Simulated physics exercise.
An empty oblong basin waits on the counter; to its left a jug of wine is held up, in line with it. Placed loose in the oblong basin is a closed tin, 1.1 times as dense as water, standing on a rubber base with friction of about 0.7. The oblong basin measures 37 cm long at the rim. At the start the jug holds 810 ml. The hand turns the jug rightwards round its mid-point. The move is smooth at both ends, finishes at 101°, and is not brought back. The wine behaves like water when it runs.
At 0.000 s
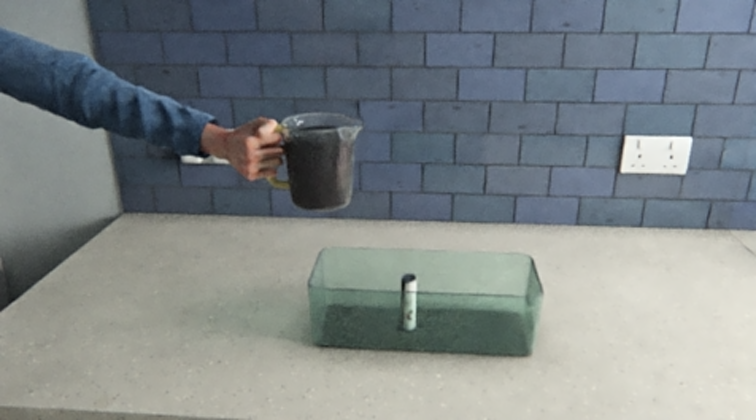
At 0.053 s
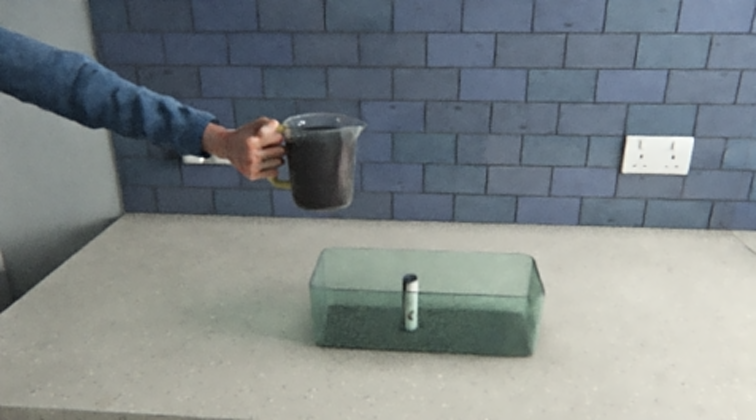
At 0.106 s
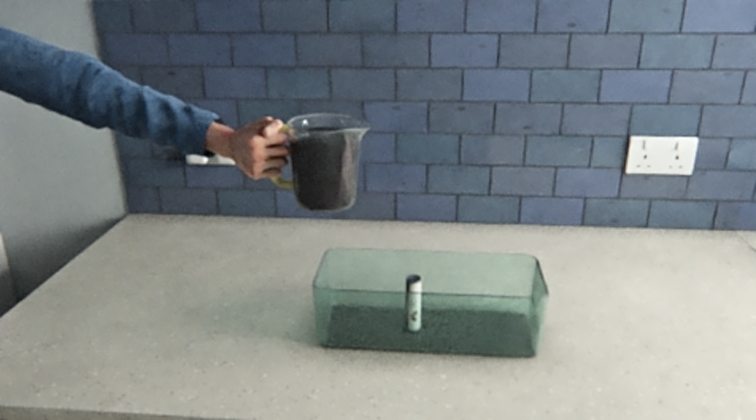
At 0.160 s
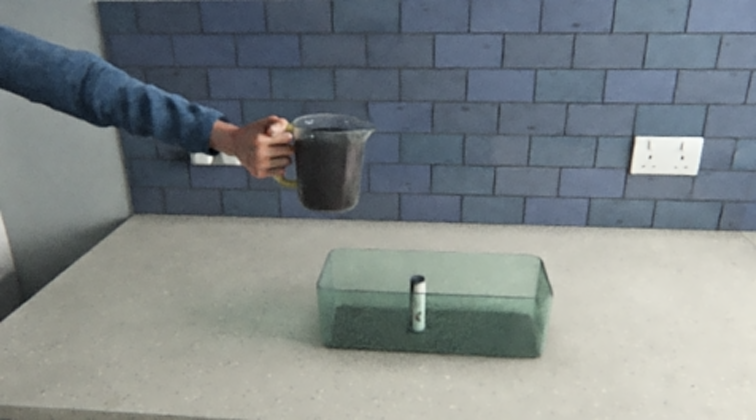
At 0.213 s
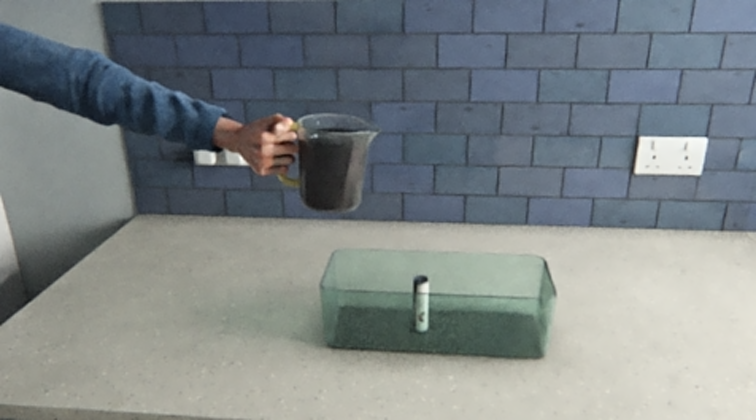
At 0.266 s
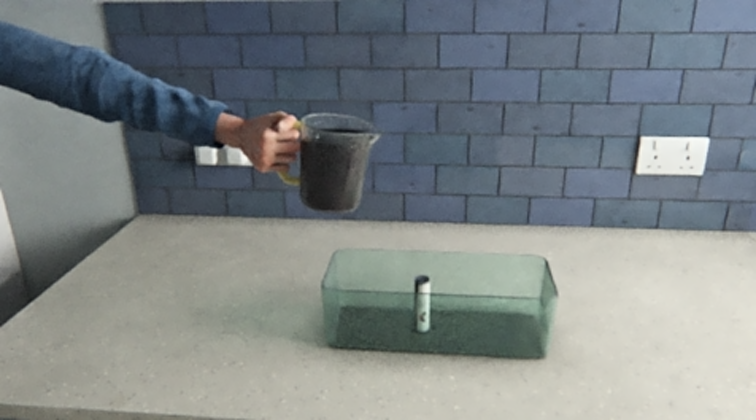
A clear jug of dark liquid is held above a pale speckled counter before a blue brick-tiled wall, seen from the front and slightly above. A blue-sleeved arm reaches from the left, gripping its yellowish handle, while a see-through green oblong basin sits lower right with a small, dark-topped white cylinder upright inside. The hand gradually tilts the jug slightly rightwards as the camera drifts a little left.
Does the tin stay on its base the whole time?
No - it tilts over.
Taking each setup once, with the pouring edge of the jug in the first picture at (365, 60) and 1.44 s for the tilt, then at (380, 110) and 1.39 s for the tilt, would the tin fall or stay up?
First it stays on its base; then it stays on its base.
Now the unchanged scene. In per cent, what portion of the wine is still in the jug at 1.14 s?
Around 38 percent of it.
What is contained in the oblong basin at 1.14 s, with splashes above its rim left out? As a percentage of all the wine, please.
The fraction sits near 40 in a hundred.
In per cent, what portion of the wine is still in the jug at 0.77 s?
At that time about 86 in a hundred parts are still held.
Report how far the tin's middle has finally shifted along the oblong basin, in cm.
Net tin displacement: Roughly 6.5 cm.
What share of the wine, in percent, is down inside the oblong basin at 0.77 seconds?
2 %, roughly.
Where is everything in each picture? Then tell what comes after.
Tilt 0°; pouring edge (365, 124); surface from (287, 133) to (354, 134); the oblong basin's rim runs from (315, 267) to (537, 275); the tin's top is at (409, 280), in the first frame.
Tilt 0°; pouring edge (367, 125); surface from (289, 133) to (356, 135), in the second frame.
Tilt 1°; pouring edge (371, 126); surface from (293, 134) to (360, 136), in the third frame.
Tilt 3°; pouring edge (376, 128); surface from (297, 134) to (365, 136), in the fourth frame.
Tilt 5°; pouring edge (381, 130); surface from (302, 135) to (370, 137), in the fifth frame.
Tilt 8°; pouring edge (384, 133); surface from (305, 136) to (373, 137), in the sixth frame.
By 0.77 s the tilt is 56° and 86 per cent is still to pour; the tin stands where it began.
By 1.14 s the tilt is 90° and 37 per cent is still to pour; the tin stands where it began.
By 1.52 s the tilt is 101° and 4 per cent is still to pour; the tin leans 18°.
By 1.94 s the tilt is 101° and 0 per cent is still to pour; the tin lies on its side.
At rest the tin lies on its side.
